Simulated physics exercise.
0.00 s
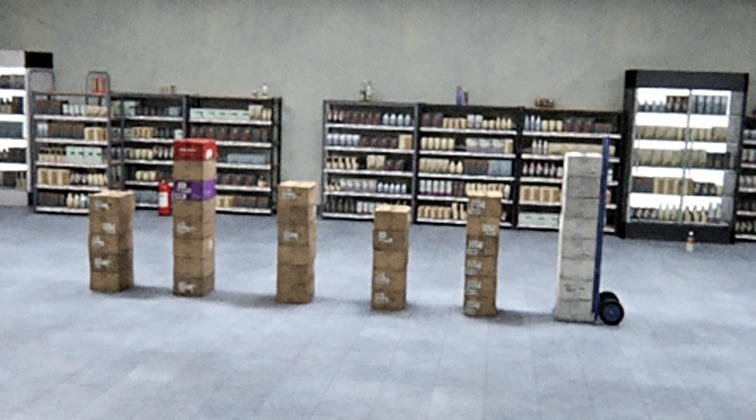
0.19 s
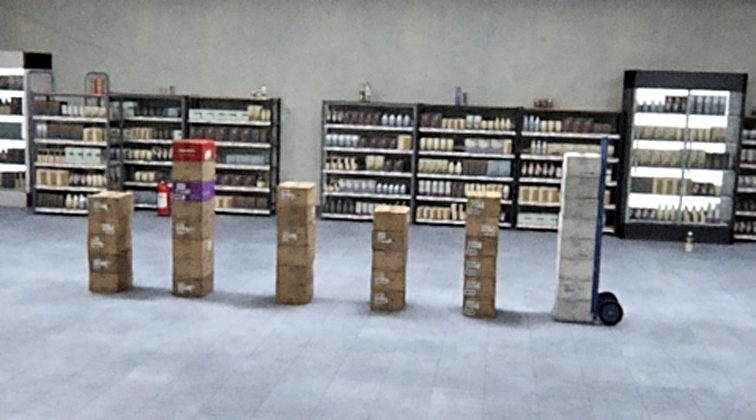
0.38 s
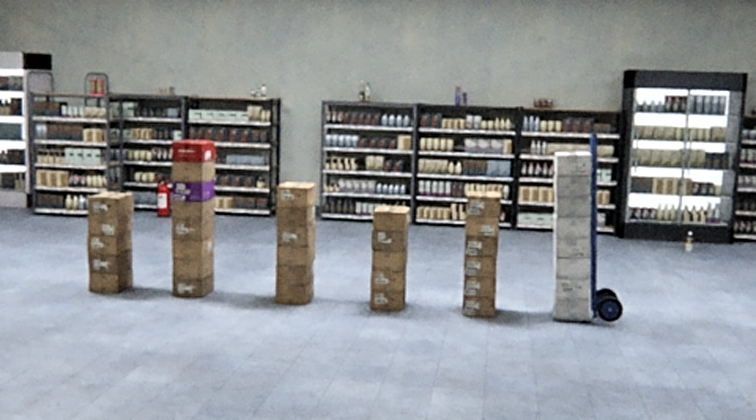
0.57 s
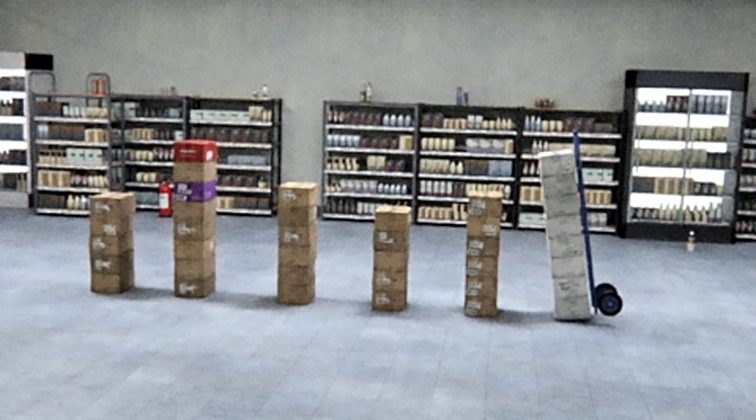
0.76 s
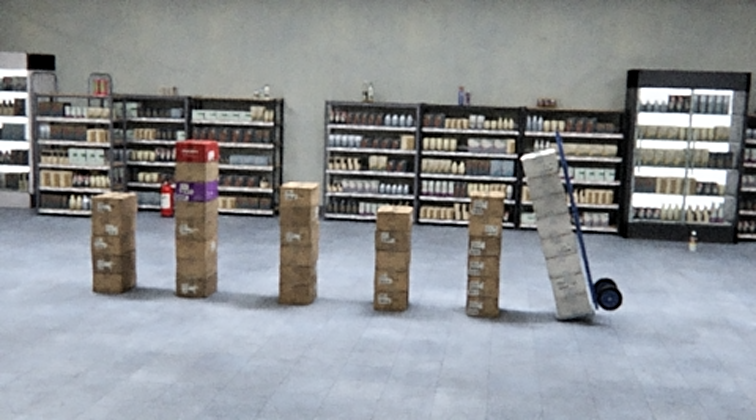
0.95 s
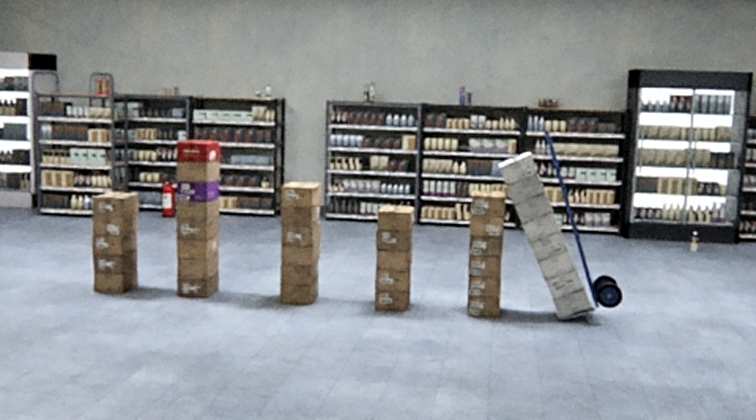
In a shop with stocked shelves along the back wall, a blue-framed sack truck and its pale stack of boxes tilt left toward a row of brown stacks, the upper boxes leaning further than the frame by the end.
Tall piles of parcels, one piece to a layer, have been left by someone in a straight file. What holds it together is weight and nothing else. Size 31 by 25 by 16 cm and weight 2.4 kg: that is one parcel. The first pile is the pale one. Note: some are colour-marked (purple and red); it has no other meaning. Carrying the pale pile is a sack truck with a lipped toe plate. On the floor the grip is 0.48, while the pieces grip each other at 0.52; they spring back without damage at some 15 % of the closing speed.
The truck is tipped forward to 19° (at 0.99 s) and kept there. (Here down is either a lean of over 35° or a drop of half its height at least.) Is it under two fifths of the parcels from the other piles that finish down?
No, it is over two fifths.
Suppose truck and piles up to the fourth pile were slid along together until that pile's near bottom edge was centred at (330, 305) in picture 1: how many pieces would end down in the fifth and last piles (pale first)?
Pile by pile, fifth 0 and last 0.
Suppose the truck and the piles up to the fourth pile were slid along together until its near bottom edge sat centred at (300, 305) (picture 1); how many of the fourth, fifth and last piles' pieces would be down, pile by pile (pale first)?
Down by pile: Fourth 5, fifth 0, last 0.
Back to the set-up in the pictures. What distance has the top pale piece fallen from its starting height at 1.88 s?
40 cm.
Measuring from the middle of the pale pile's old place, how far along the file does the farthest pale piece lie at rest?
I'd say close to 125 cm along.
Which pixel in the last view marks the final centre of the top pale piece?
Resting point in the last picture: Around (408, 319).
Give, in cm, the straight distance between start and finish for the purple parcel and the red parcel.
Purple shifts 85 cm and red shifts 230 cm.
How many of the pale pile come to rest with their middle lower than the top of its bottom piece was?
Tally of pale pieces: 3.
By 1.88 s, 8 of the pale pile down; 6 of the 30 other parcels down.
By 4.38 s, 8 of the pale pile down; 19 of the 30 other parcels down; red parcel tilted 35°, 13 cm lower; purple parcel tilted 33°, 58 mm lower.
When it is over (6.6 s), 8 of the pale pile down; 28 of the 30 other parcels down; purple parcel 47 cm lower; red parcel 1.09 m lower. That is 93 per cent. In pixels of the last frame, middles, purple parcel near (112, 242).
